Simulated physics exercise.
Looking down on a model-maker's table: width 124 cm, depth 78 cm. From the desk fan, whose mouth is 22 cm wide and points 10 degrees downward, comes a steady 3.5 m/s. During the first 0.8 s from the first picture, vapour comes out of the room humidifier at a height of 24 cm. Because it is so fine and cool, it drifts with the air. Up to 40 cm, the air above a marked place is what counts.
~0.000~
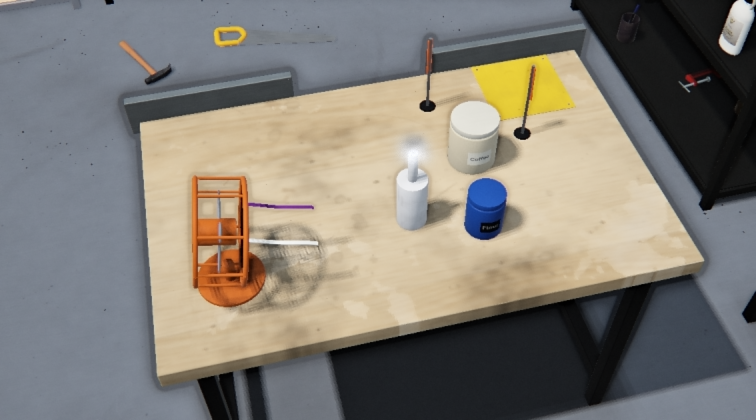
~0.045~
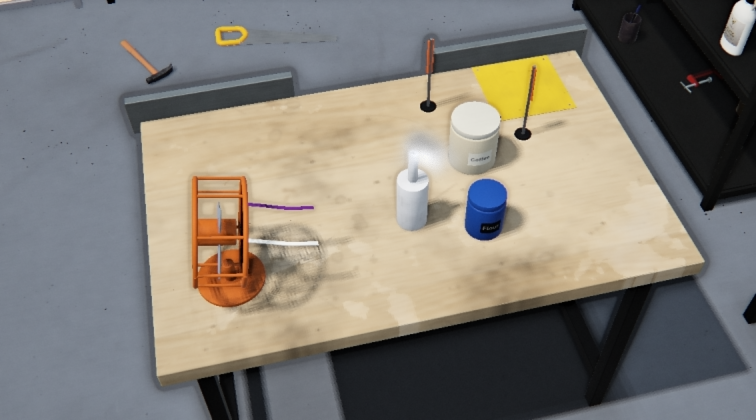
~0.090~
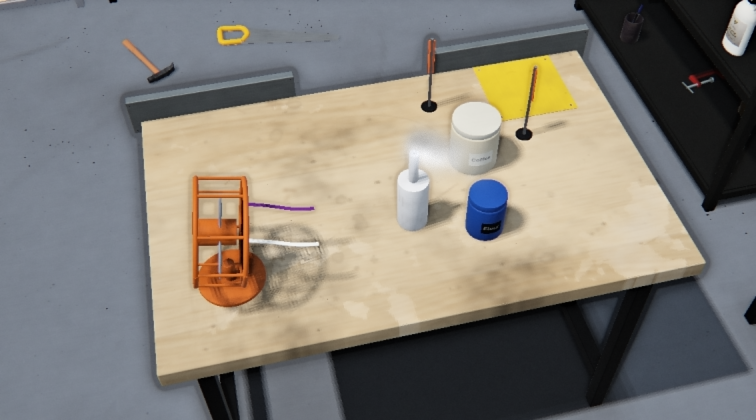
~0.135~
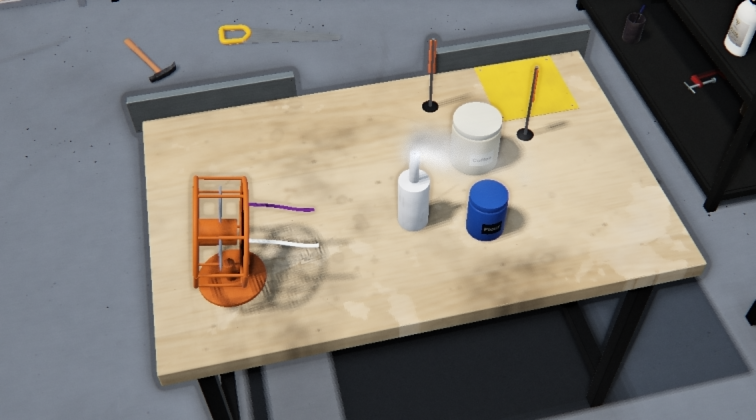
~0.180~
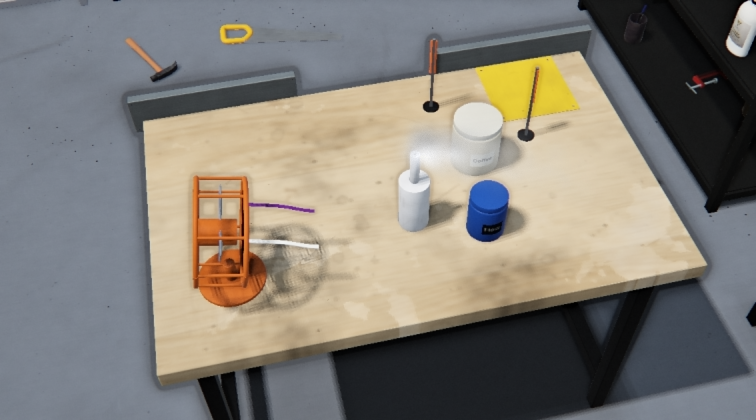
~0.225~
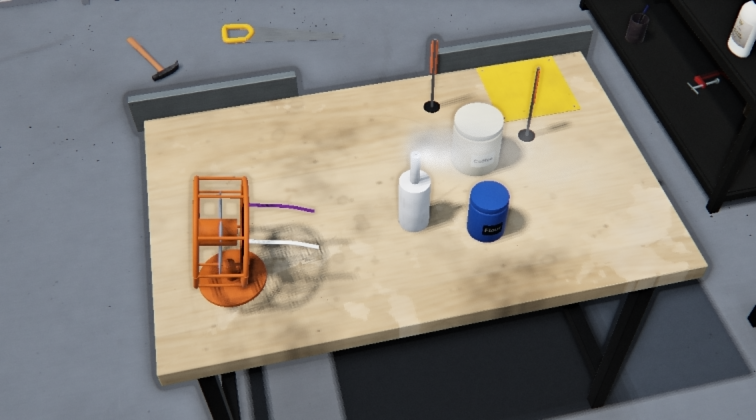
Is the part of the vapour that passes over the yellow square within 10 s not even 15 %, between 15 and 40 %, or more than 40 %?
It is under 15 %.
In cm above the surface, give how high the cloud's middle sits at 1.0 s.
Middle height: Approx. 16 cm.
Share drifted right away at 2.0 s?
Roughly 90 percent.
By 1.0 s, 31 % is gone from the area; 0 % has passed over the yellow square, and the middle of the rest is near (609, 137).
By 2.0 s, 88 % is gone from the area; 0 % has passed over the yellow square.
By 4.0 s, 98 % is gone from the area; 0 % has passed over the yellow square.
By 10.0 s, 100 % is gone from the area; 1 % has passed over the yellow square.
